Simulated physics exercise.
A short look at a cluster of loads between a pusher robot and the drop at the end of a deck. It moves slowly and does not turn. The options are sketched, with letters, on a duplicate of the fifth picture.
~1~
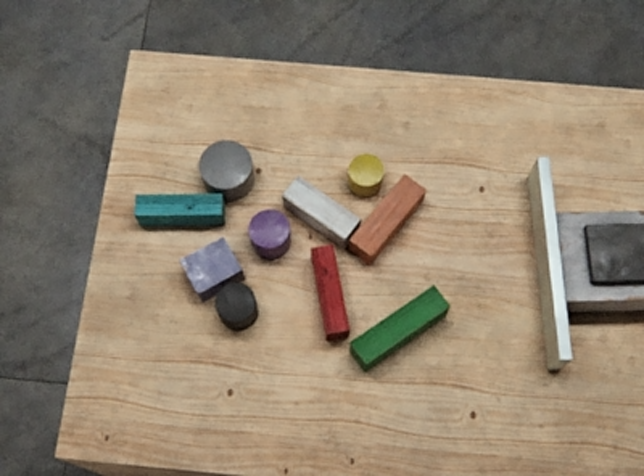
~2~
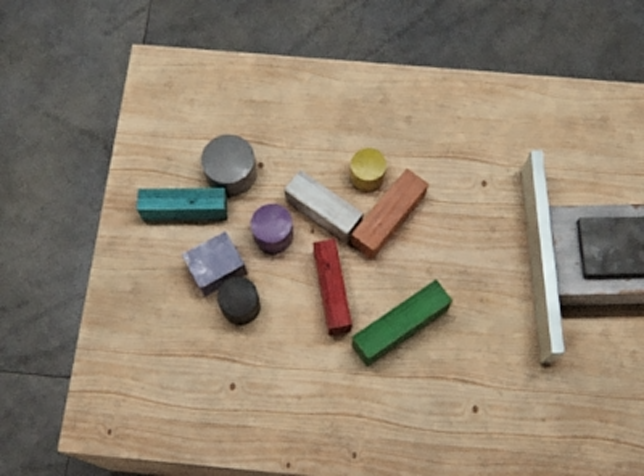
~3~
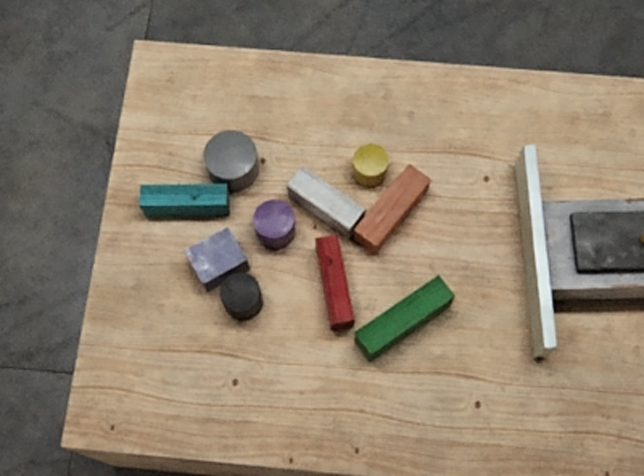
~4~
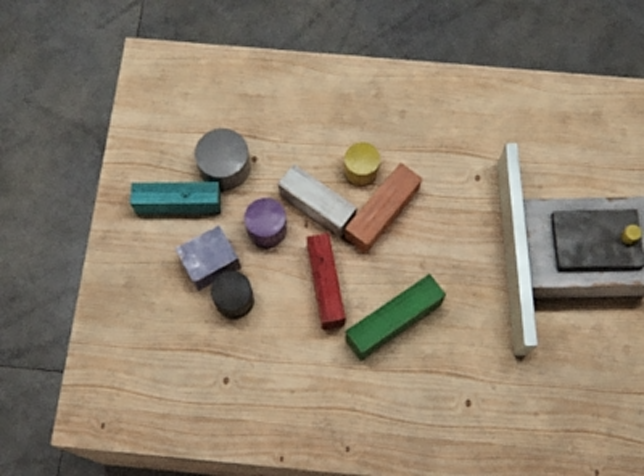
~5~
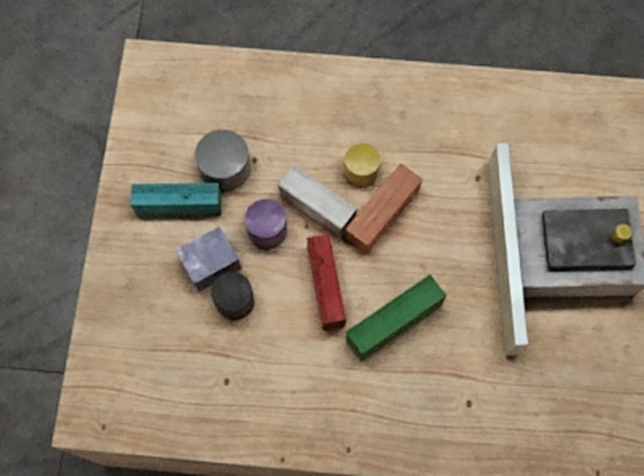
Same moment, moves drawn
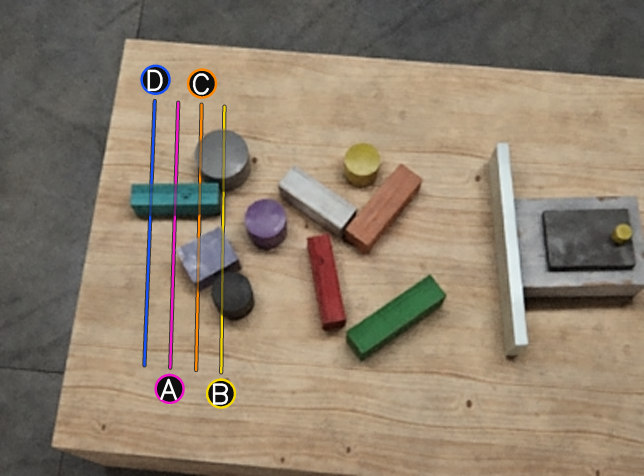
A wooden table held a scattered group of colored blocks and round pieces, which stayed put while a gray machine with a long upright plate slid slowly leftward from the right side.
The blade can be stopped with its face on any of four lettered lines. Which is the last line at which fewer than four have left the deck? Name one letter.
Up to line A.
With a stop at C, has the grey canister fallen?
No.
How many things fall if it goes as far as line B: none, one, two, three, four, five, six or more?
In all, none.
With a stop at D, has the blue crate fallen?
Yes.
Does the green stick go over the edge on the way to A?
By then, no.
On the copy, A at (174, 229); B at (223, 233); C at (199, 231); D at (150, 227).
On A. First, robot (459, 229); yellow canister (337, 159); green stick (355, 324).
Then, robot (338, 218); turquoise stick (165, 195); grey canister (185, 155).
Finally, robot (241, 210); grey canister over the edge; turquoise stick over the edge; two fallen.
By contrast, B is within the limit but short; C is within the limit but short; D drops five.
